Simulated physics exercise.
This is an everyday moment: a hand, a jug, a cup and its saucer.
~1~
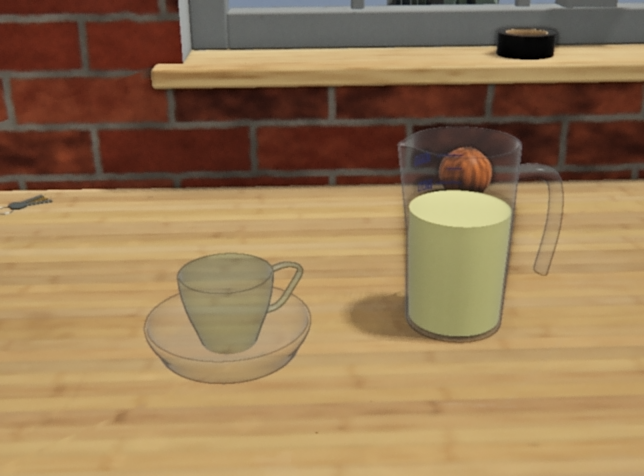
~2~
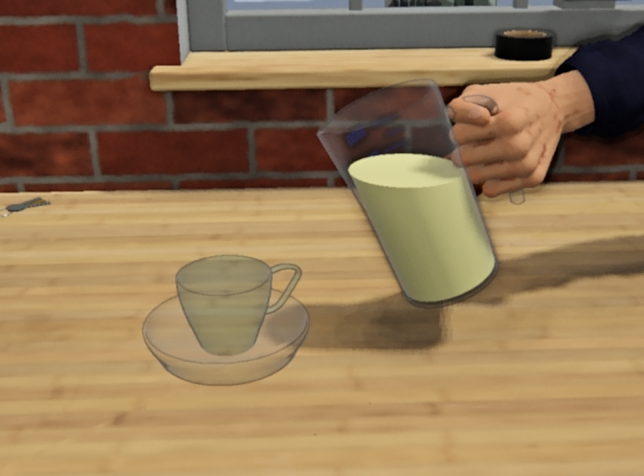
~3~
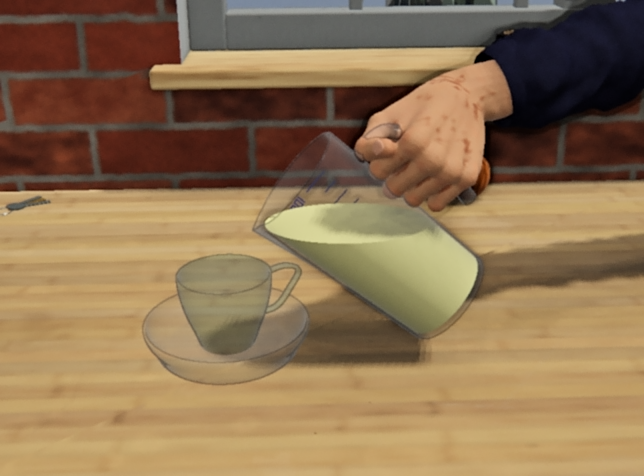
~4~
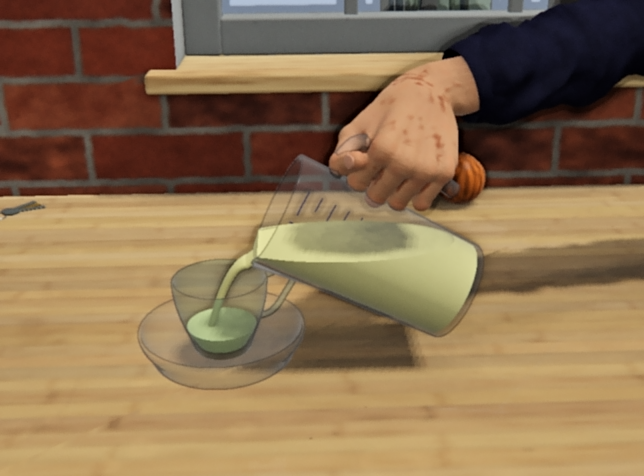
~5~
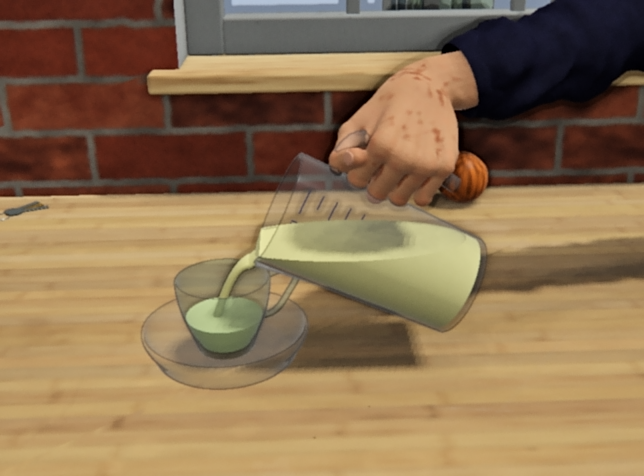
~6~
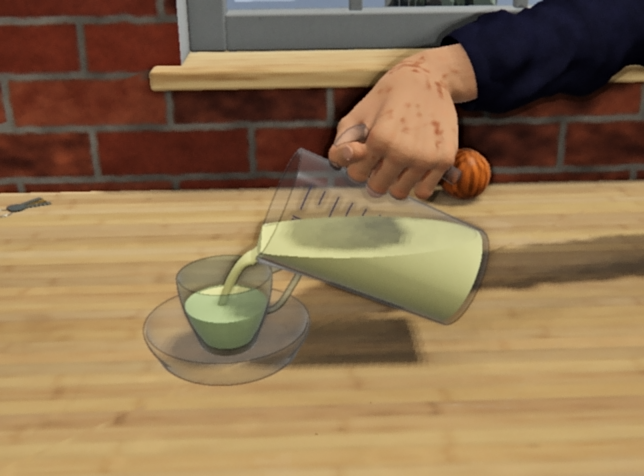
The clip opens on a clear jug of pale yellow-green liquid standing to the right of an empty glass cup and saucer on a wooden surface. A hand lifts the jug by its handle and tips it left over the cup. A stream runs in, and the cup fills to about half.
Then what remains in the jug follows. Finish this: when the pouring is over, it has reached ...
When the pouring is over, it has reached beyond the saucer.
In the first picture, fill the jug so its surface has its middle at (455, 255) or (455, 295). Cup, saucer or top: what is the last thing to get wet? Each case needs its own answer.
In that order: Saucer too, stays in the cup.
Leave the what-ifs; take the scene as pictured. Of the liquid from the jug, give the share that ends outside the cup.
It works out to around 65 percent.
Shortly, the cup is full to the brim; the saucer is wet, with room to spare.
Then, the cup is full to the brim; the saucer is full and running over.
At the finish, the cup is full to the brim; the saucer is full and running over.
